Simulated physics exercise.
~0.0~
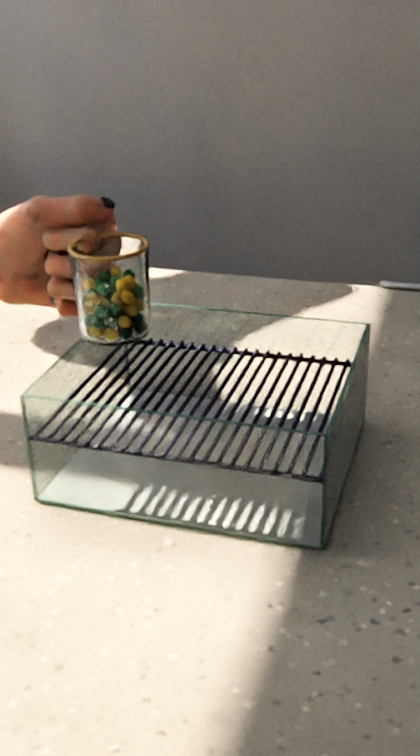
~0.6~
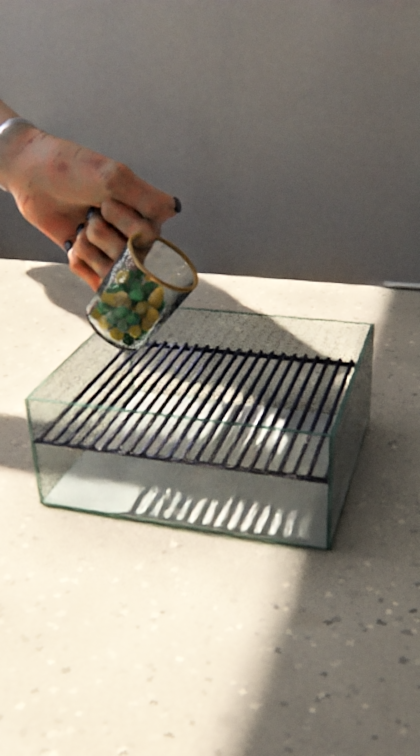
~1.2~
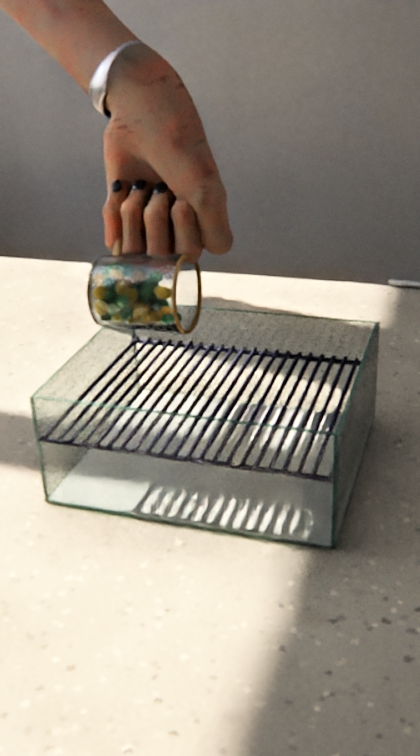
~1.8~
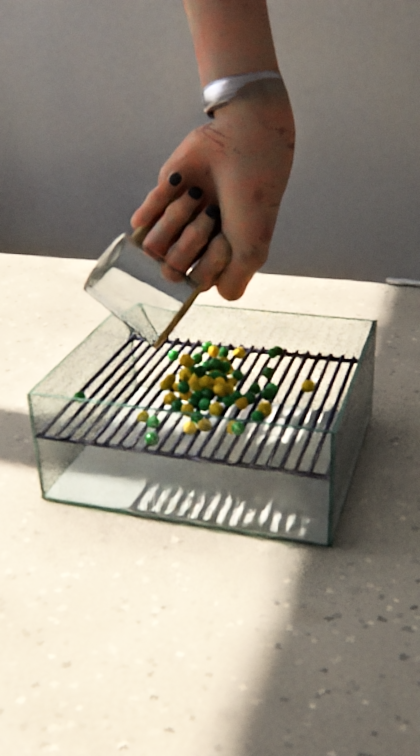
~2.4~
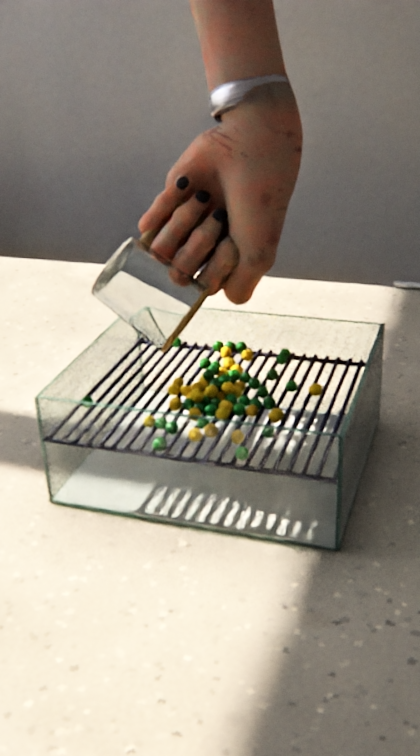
A hand tips a glass cup, pouring green and yellow beads that rest on a rack.
